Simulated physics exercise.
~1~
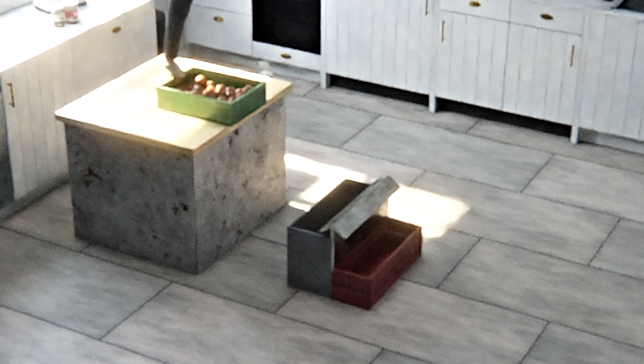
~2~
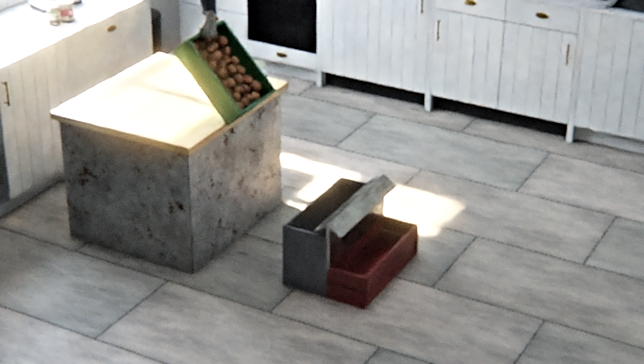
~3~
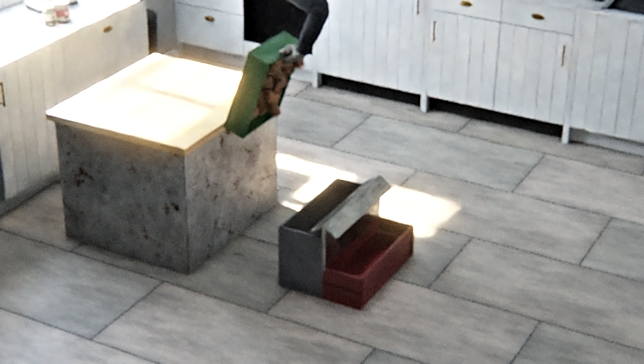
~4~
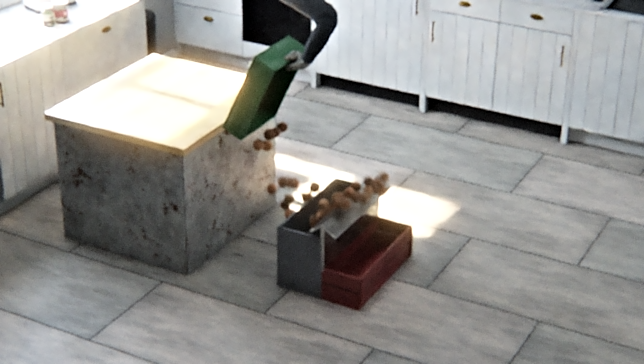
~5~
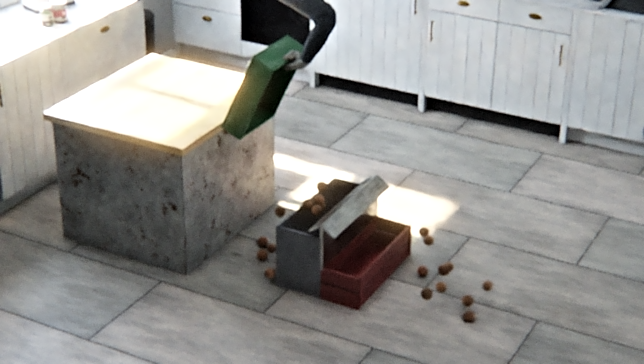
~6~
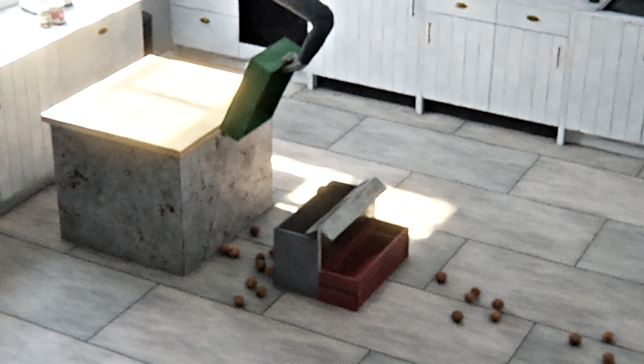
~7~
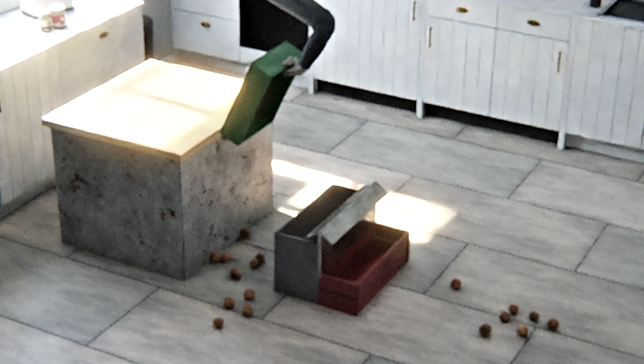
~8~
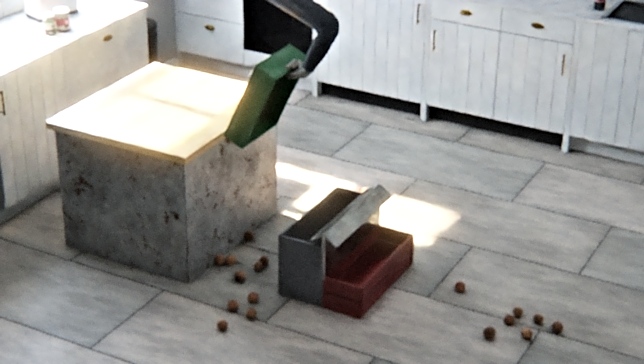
In a pale kitchen, a dark arm tipping a green box of onions off a bench, many scattering across the tiled floor.
